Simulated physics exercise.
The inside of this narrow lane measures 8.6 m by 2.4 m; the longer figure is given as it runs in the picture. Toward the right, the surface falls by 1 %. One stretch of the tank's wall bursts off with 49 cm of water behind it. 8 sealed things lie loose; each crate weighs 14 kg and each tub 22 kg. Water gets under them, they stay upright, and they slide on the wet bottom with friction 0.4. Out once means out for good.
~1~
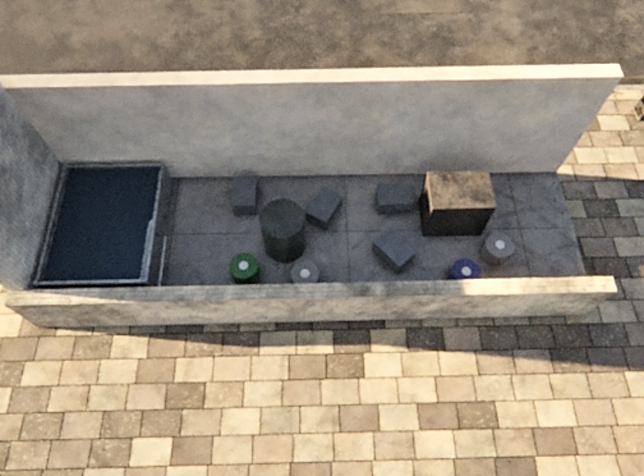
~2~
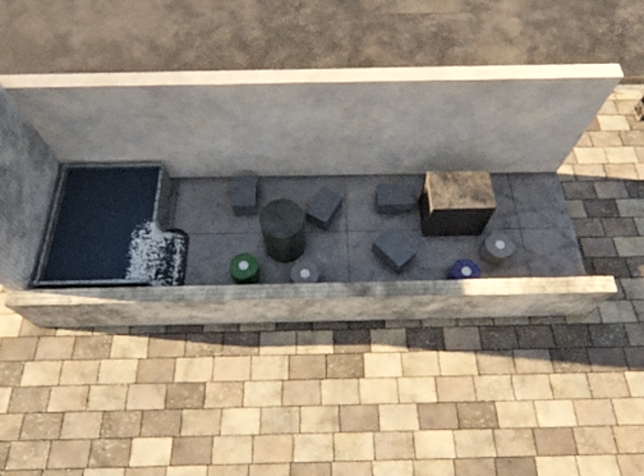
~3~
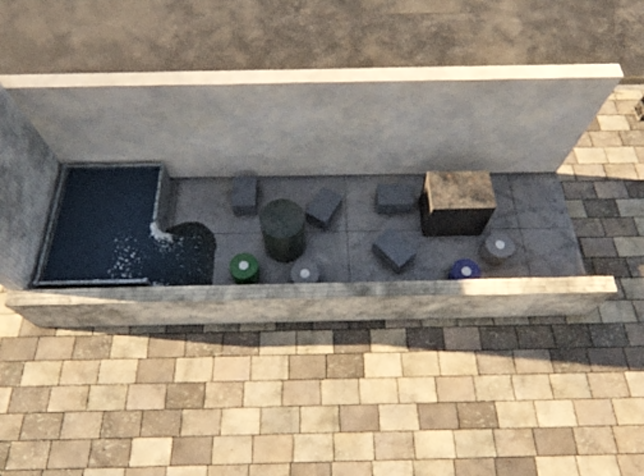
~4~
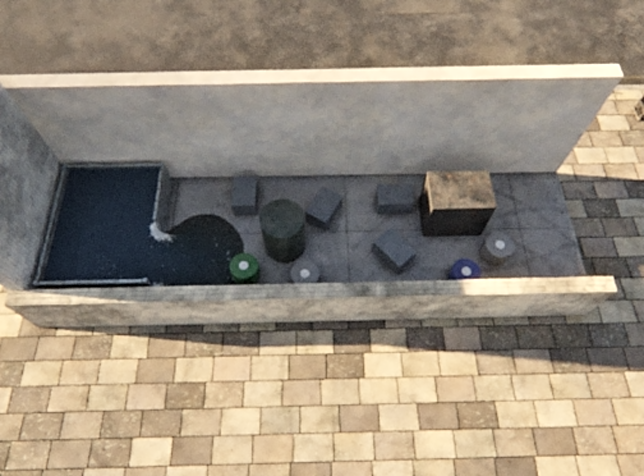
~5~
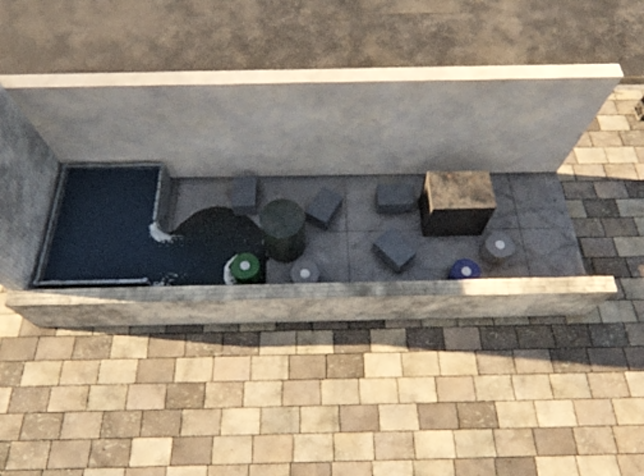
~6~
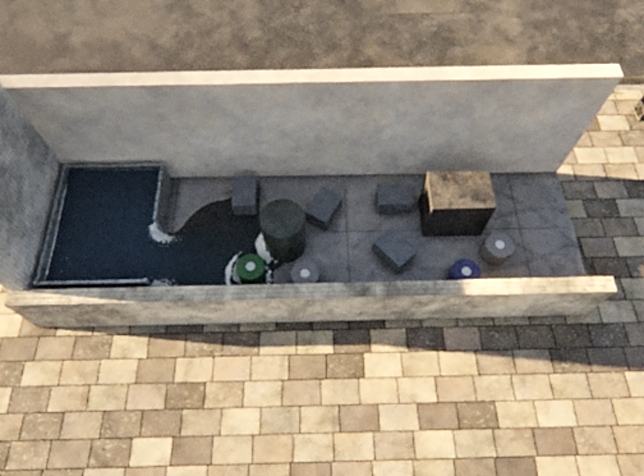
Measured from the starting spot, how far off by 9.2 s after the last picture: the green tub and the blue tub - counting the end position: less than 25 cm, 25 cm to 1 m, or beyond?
First the green tub, which is swept well off, then the blue tub, which is swept well off.
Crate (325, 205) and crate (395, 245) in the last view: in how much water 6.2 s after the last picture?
Close to 7 and 6 centimetres.
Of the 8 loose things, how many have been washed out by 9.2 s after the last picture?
The count by then is 2.
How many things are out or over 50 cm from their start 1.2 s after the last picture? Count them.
By then the count is 2.
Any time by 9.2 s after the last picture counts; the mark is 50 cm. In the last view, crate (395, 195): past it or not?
It goes below it.
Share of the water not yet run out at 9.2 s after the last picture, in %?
Roughly 66 percent.
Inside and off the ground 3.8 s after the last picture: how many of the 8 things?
At that point I count 3.
Then, 1.2 s after the last picture the green tub is near (347, 254), 1.7 m from its start, aground; the blue tub is near (466, 271), 0.0 m from its start, aground; 0 of 8 are out; 0 afloat.
Then, 3.8 s after the last picture the green tub is near (384, 199), 2.6 m from its start, aground; the blue tub has gone out; 1 of 8 are out; 3 afloat.
Then, 6.2 s after the last picture the green tub is near (361, 233), 2.0 m from its start, aground; the blue tub has gone out; 1 of 8 are out; 2 afloat.
Then, 9.2 s after the last picture the green tub is near (361, 233), 2.0 m from its start, aground; the blue tub has gone out; 2 of 8 are out; 1 afloat.
